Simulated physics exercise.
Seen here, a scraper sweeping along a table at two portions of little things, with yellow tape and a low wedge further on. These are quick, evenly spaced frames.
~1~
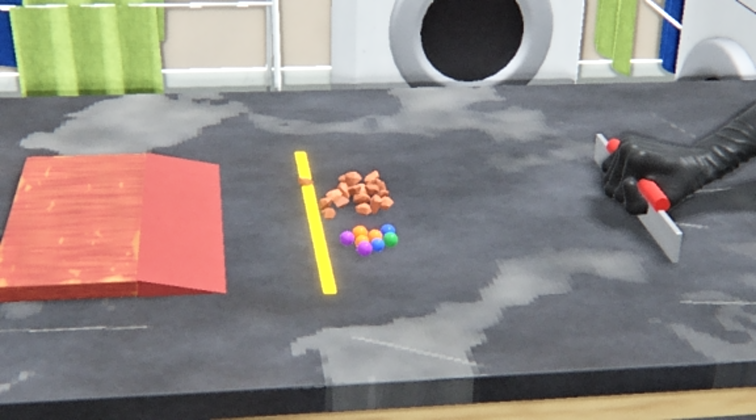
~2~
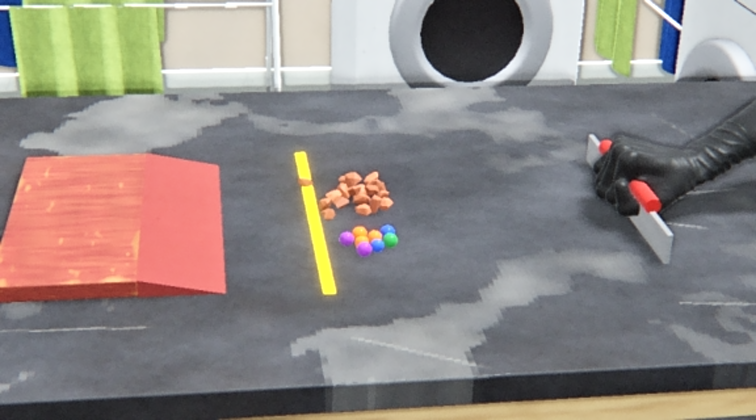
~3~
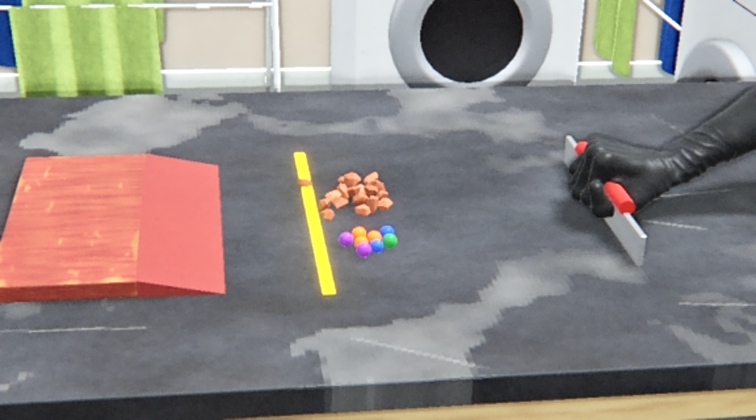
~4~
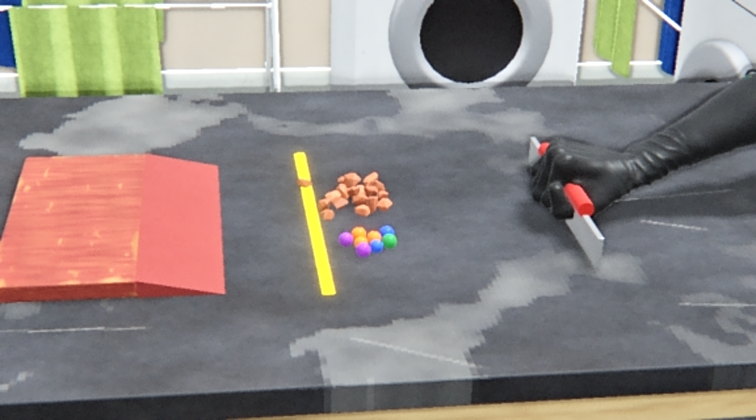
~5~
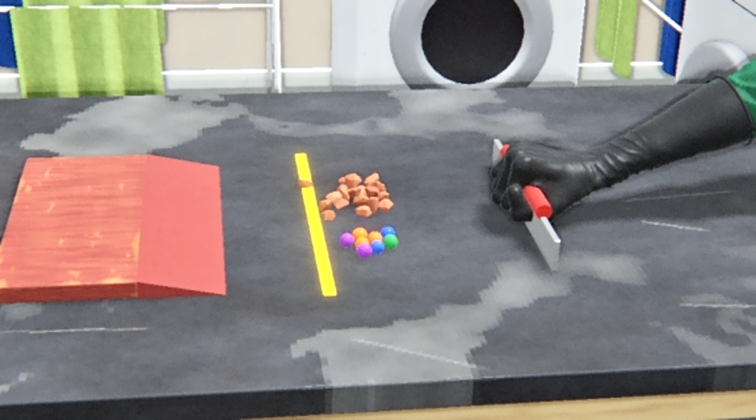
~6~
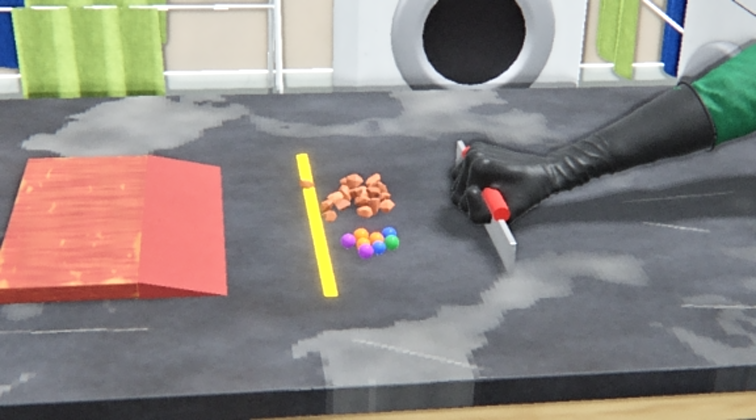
On a dark tabletop, a black-gloved hand slides a scraper left toward brick bits and marbles.
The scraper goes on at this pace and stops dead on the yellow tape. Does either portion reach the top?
The nearer portion gets up on to the slab, in part at least; the farther portion never reaches the slab.
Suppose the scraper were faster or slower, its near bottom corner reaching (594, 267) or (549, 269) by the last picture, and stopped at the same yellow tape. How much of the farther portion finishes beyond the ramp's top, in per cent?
Near 0 % and 0 %.
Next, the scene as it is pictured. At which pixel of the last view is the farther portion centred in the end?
Near (240, 199).
Then, 0.14 s past the last view, scraper still moving, near (384, 191); nearer portion all short of the ramp; farther portion all short of the ramp.
Then, 0.29 s past the last view, scraper stopped at the yellow tape; nearer portion all short of the ramp; farther portion all short of the ramp.
Then, 0.57 s past the last view, scraper stopped at the yellow tape; nearer portion about a third past the top, about two thirds on the ramp; farther portion a small part on the ramp, nearly all short of the ramp.
Finally, scraper stopped at the yellow tape; nearer portion most past the top, a small part short of the ramp; farther portion none past the top, a small part on the ramp, nearly all short of the ramp.
